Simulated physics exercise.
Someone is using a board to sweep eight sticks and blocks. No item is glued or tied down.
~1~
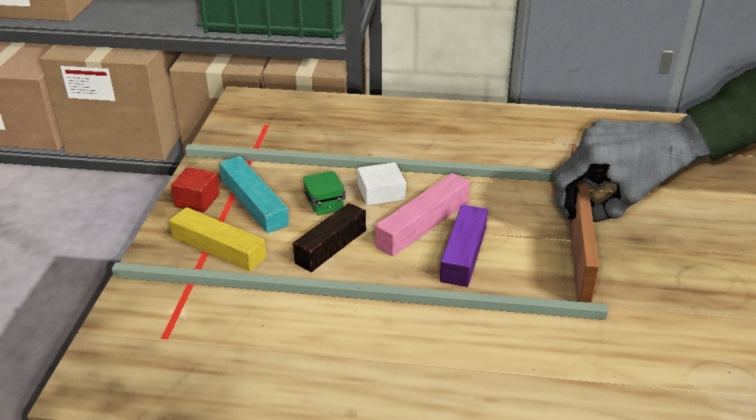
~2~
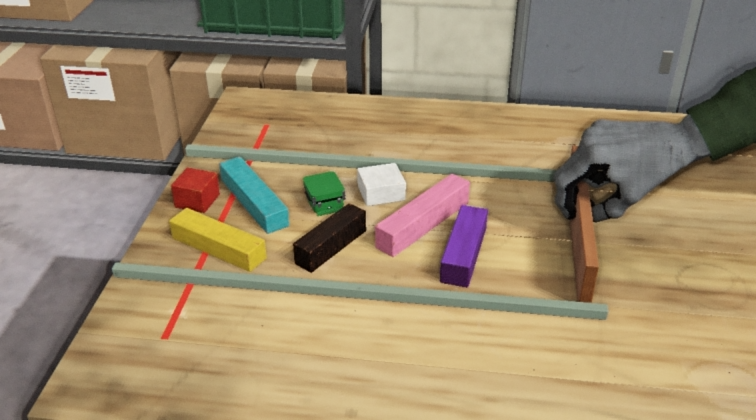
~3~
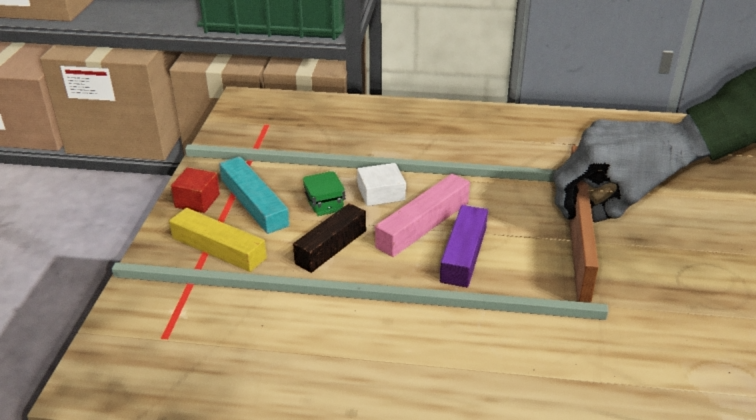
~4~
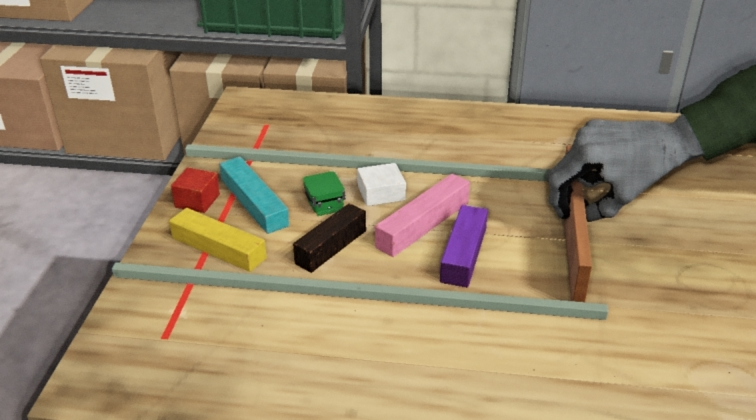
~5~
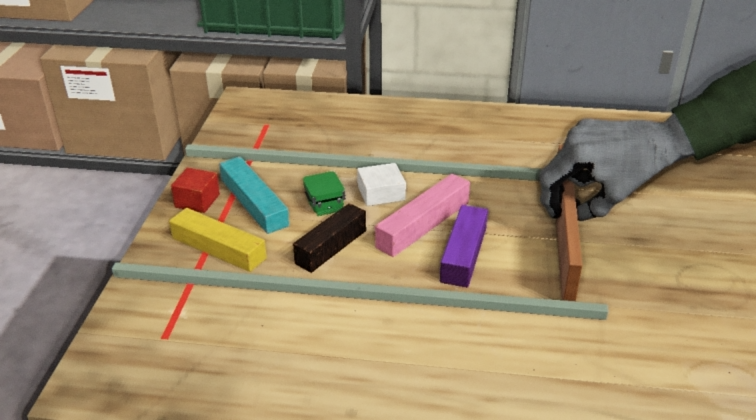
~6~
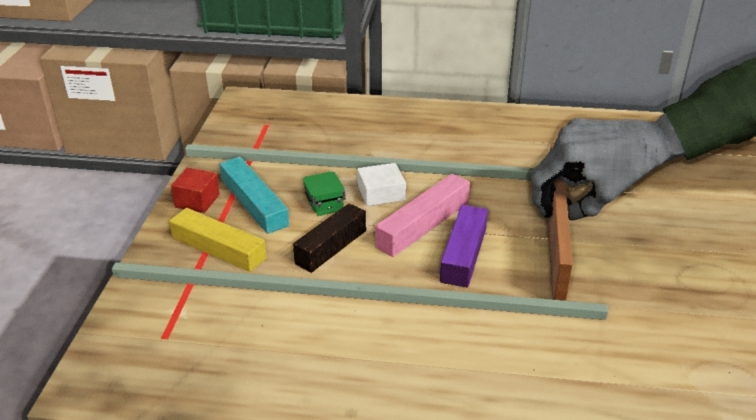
A gloved hand slides a brown board slightly left toward eight still, colourful sticks and blocks.
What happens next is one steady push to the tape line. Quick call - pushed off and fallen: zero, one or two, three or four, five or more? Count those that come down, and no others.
Call: Three or four.
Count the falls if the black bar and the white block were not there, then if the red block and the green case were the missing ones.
The count is 3 in one try and 2 in the other, in that order.
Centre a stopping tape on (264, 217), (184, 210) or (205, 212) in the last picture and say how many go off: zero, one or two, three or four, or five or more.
The three counts come out as just one or two, five or over and more than four.
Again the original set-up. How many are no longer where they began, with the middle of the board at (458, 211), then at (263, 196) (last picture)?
In order, the tallies are 2 and 8.
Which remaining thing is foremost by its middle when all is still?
It would be the green case.
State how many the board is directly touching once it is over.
It ends up touching 2.
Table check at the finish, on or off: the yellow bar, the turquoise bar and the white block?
Result - yellow bar leaves the top, turquoise bar leaves the top, white block stays put.
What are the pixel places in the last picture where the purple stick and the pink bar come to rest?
The purple stick comes to rest close to (200, 225), while the pink bar rests close to (199, 187).
A little later, none off yet; red block at rest near (196, 190); yellow bar at rest near (218, 239); turquoise bar at rest near (253, 194).
When it is over, the number that fall off is three or four; down, black bar, turquoise bar, yellow bar and red block.
